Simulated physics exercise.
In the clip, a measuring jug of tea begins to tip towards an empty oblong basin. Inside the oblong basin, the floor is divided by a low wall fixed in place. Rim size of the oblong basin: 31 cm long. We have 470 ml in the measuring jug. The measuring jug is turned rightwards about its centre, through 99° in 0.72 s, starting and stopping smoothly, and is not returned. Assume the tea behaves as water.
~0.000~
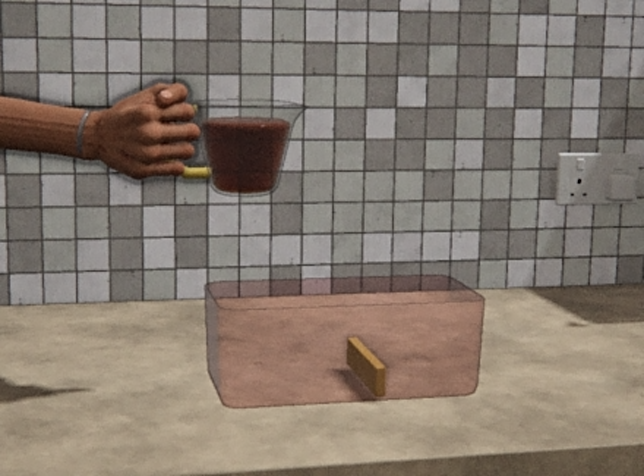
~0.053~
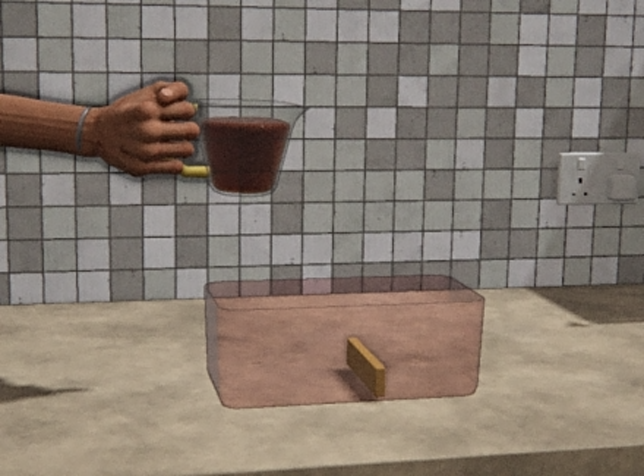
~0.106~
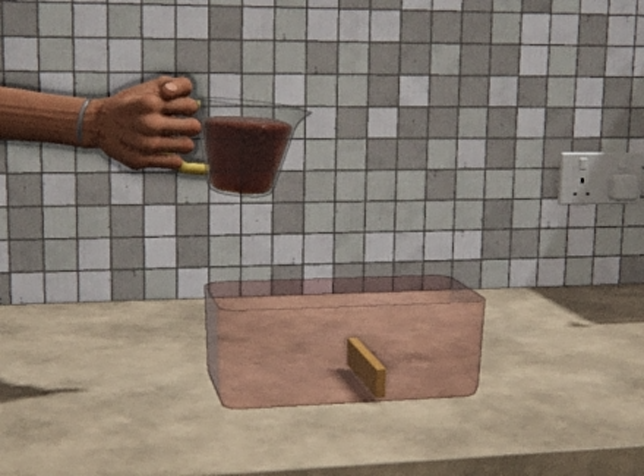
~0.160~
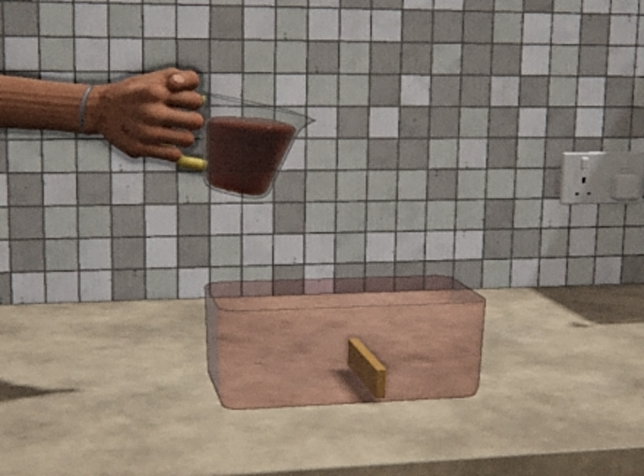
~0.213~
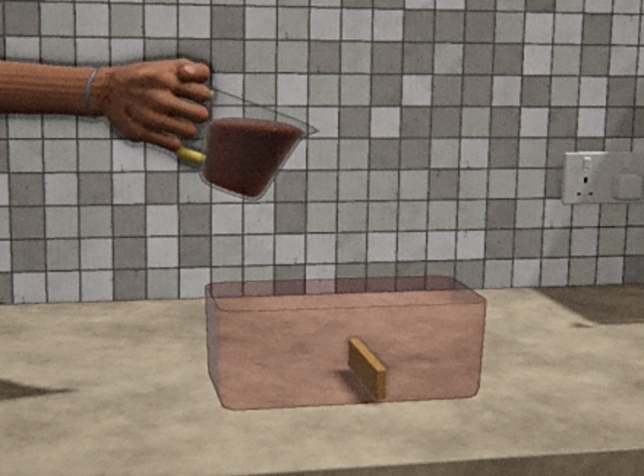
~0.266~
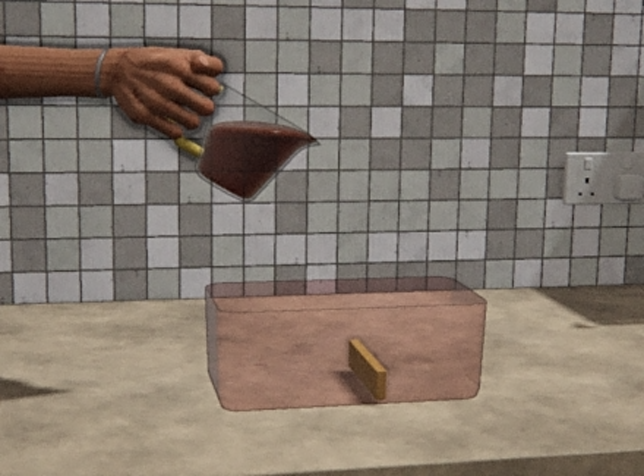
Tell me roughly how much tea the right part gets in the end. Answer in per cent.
It gets about 24 per cent.
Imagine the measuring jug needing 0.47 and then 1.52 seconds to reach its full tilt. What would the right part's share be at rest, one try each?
Near 15 in a hundred on the first go and near 45 in a hundred on the second.
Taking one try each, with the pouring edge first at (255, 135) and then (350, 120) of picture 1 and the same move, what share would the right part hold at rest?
10 then 80 %.
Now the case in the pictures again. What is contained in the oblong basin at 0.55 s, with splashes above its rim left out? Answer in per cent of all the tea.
18 %, roughly.
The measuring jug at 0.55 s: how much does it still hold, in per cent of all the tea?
About 46 per cent.
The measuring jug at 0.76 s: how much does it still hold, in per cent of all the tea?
6 %.
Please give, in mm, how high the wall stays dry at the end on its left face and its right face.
On the left it's about 20 mm; on the right, about 26 mm.
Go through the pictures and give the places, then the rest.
In the first picture, it leans 0°; its right rim is at (309, 105); the tea meets the walls at (198, 121) and (289, 121); the oblong basin's rim runs from (212, 298) to (467, 289); the wall's top is at (366, 354).
In the second picture, it leans 1°; its right rim is at (310, 106); the tea meets the walls at (198, 120) and (289, 122).
In the third picture, it leans 5°; its right rim is at (313, 111); the tea meets the walls at (201, 120) and (292, 123).
In the fourth picture, it leans 12°; its right rim is at (316, 119); the tea meets the walls at (203, 120) and (296, 125).
In the fifth picture, it leans 20°; its right rim is at (319, 130); the tea meets the walls at (207, 123) and (303, 129).
In the sixth picture, it leans 30°; its right rim is at (321, 144); the tea meets the walls at (207, 129) and (314, 135).
After 0.55 s the tilt is 86° and 46 per cent is still to pour, 10 is left of the wall and 9 right of it.
After 0.76 s the tilt is 99° and 6 per cent is still to pour, 58 is left of the wall and 21 right of it.
After 0.98 s the tilt is 99° and 0 per cent is still to pour, 72 is left of the wall and 23 right of it.
After 1.22 s the tilt is 99° and 0 per cent is still to pour, 73 is left of the wall and 23 right of it.
In the end 73 per cent lies left of the wall, 24 right of it and 3 outside.
